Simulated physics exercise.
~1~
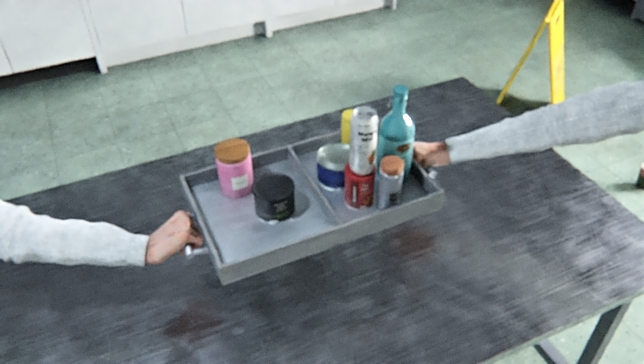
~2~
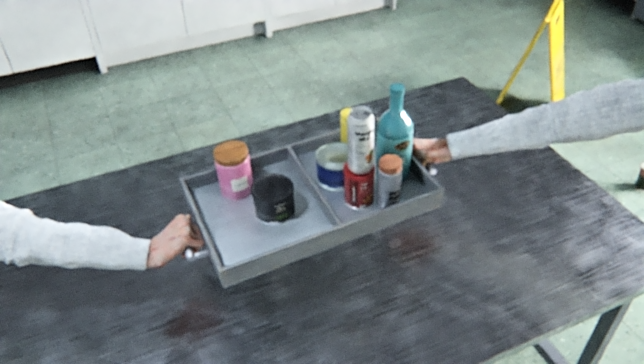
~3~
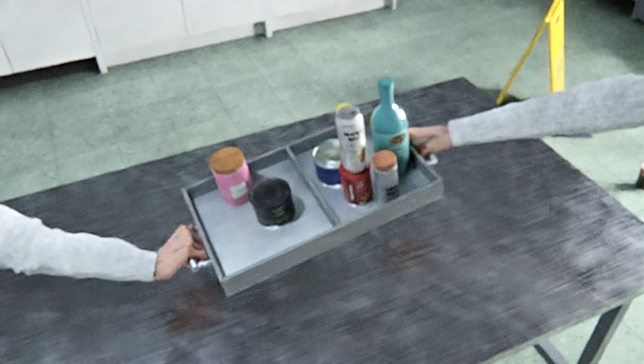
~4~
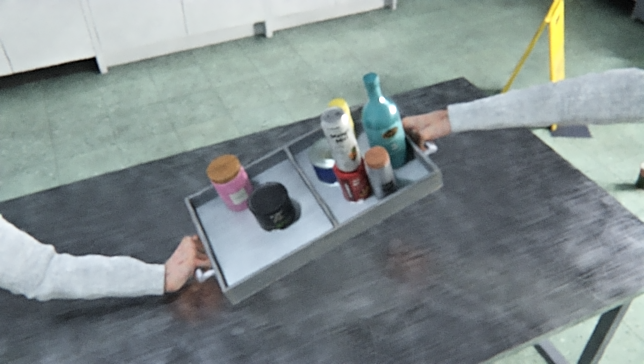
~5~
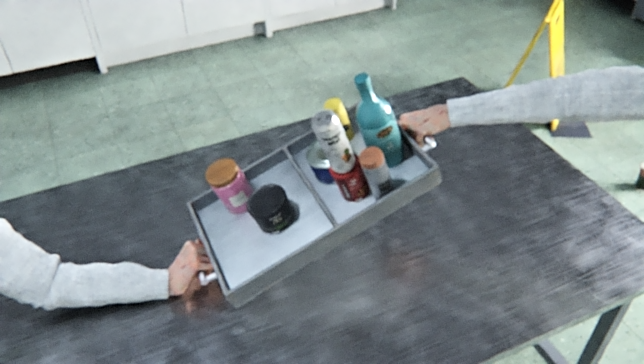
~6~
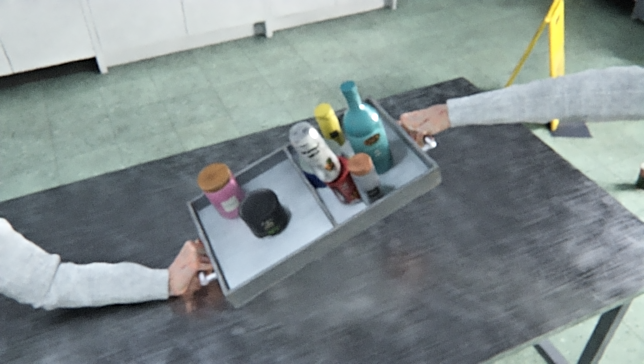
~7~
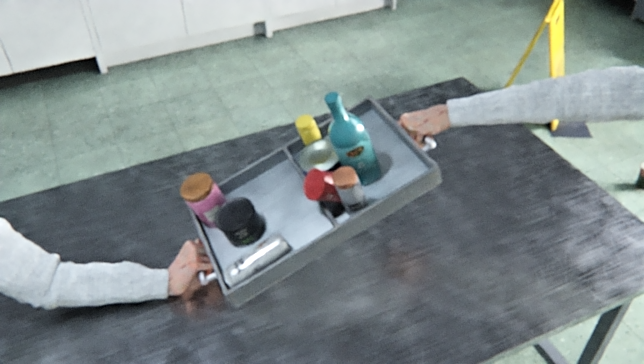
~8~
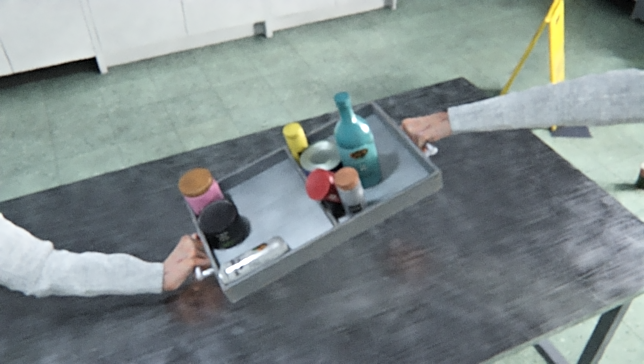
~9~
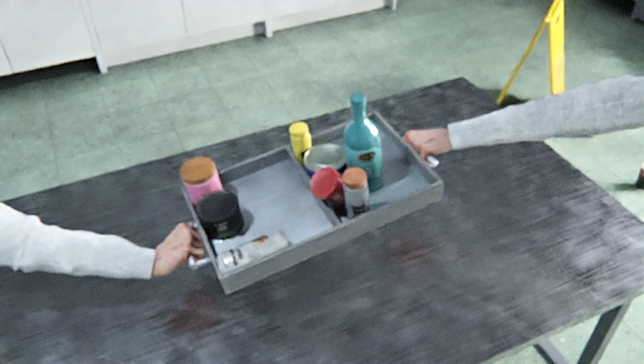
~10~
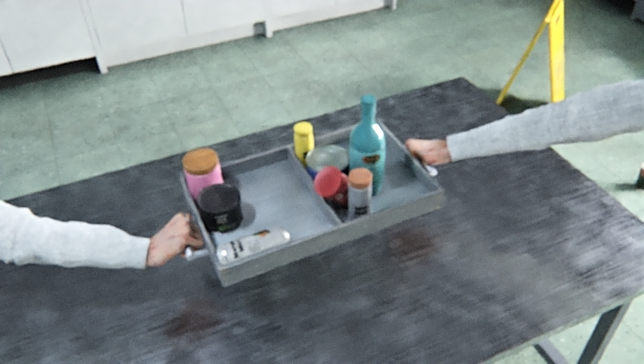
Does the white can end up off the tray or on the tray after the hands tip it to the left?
The white can stays on the tray. It topples over the divider and ends lying on its side in the left section.
